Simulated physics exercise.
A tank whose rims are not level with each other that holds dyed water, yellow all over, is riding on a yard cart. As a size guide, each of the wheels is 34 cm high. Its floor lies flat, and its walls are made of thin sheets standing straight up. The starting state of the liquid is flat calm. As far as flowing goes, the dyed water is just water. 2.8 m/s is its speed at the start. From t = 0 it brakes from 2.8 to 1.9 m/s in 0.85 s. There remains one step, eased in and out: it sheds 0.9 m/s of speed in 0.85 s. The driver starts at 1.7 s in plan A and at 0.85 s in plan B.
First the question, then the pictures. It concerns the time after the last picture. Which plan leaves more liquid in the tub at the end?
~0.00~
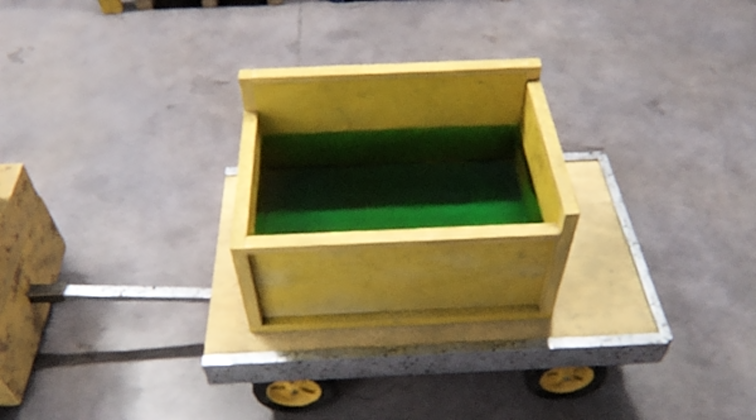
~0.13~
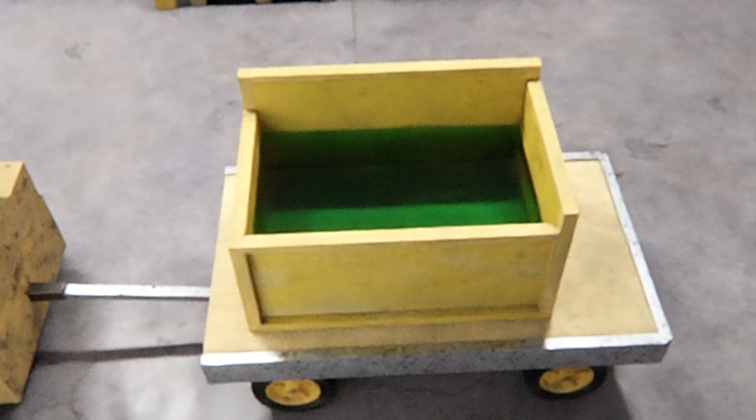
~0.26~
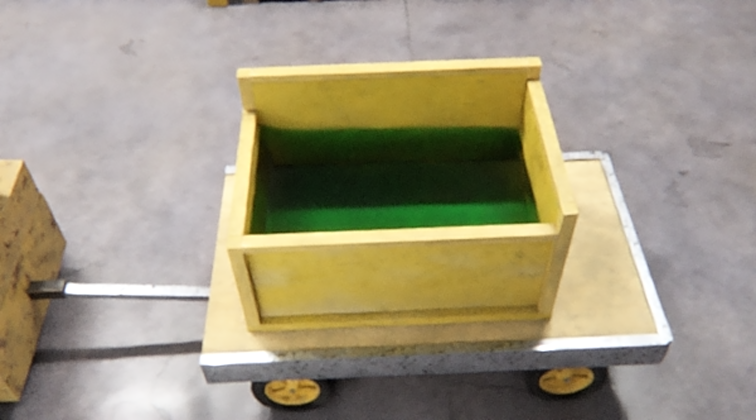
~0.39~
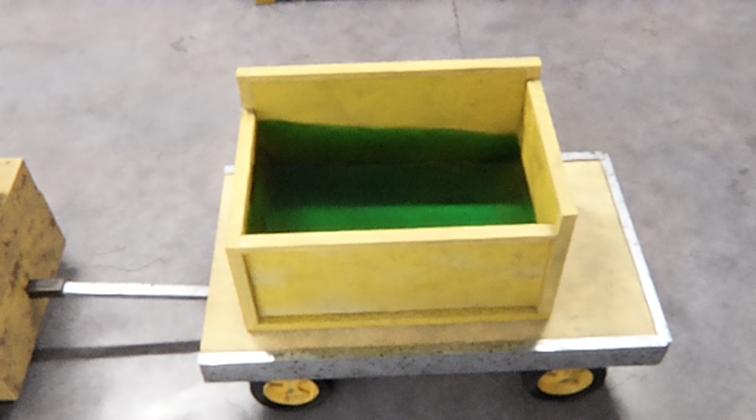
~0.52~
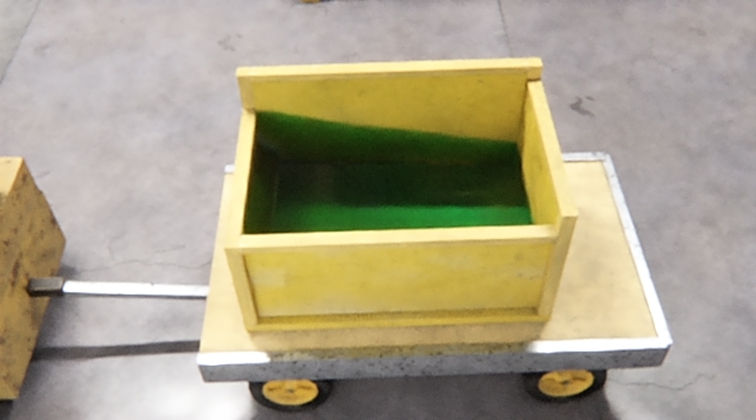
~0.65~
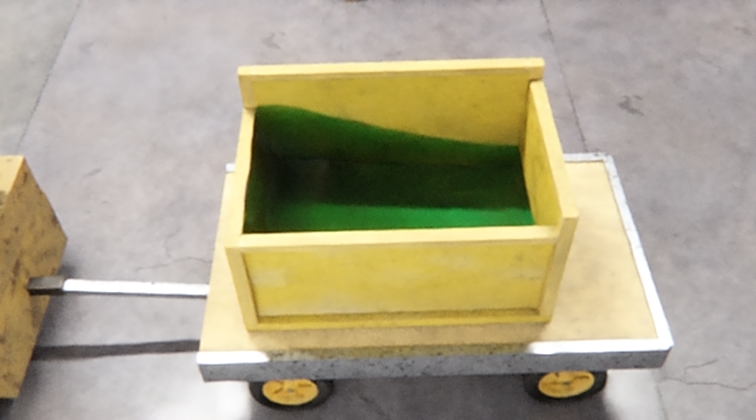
Plan B.
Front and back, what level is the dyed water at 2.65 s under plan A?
Front reads 32 centimetres, back reads 34 centimetres.
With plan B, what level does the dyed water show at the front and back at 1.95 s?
About 42 cm in front; about 26 cm behind.
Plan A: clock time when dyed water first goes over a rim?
That happens at some 1.0 s.
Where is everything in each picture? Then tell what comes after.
The first frame shows the dyed water reaches (279, 143) at the front end; it reaches (504, 134) at the back end; no slope yet; the front is on the left, levels are read along the far wall; a wheel hub at (569, 385).
The second frame shows the dyed water reaches (278, 142) at the front end; it reaches (504, 133) at the back end; no slope yet.
The third frame shows the dyed water reaches (277, 140) at the front end; it reaches (504, 136) at the back end; hardly any slope.
The fourth frame shows the dyed water reaches (275, 130) at the front end; it reaches (502, 145) at the back end; it is heaped 8° towards the front.
The fifth frame shows the dyed water reaches (274, 121) at the front end; it reaches (502, 150) at the back end; it is heaped 12° towards the front.
The sixth frame shows the dyed water reaches (274, 117) at the front end; it reaches (503, 156) at the back end; it is heaped 15° towards the front; a wheel hub at (568, 390).
For plan A, At 2.65 s it stands 34 cm high behind and 33 cm in front; 5 per cent has gone over the front.
For plan A, At 5.53 s 7 per cent has gone over the front, 16 of 239 litres.
For plan B, At 1.95 s it stands 27 cm high behind and 43 cm in front; 1 per cent has gone over the front.
For plan B, At 4.68 s 1 per cent has gone over the front, 2 of 239 litres.
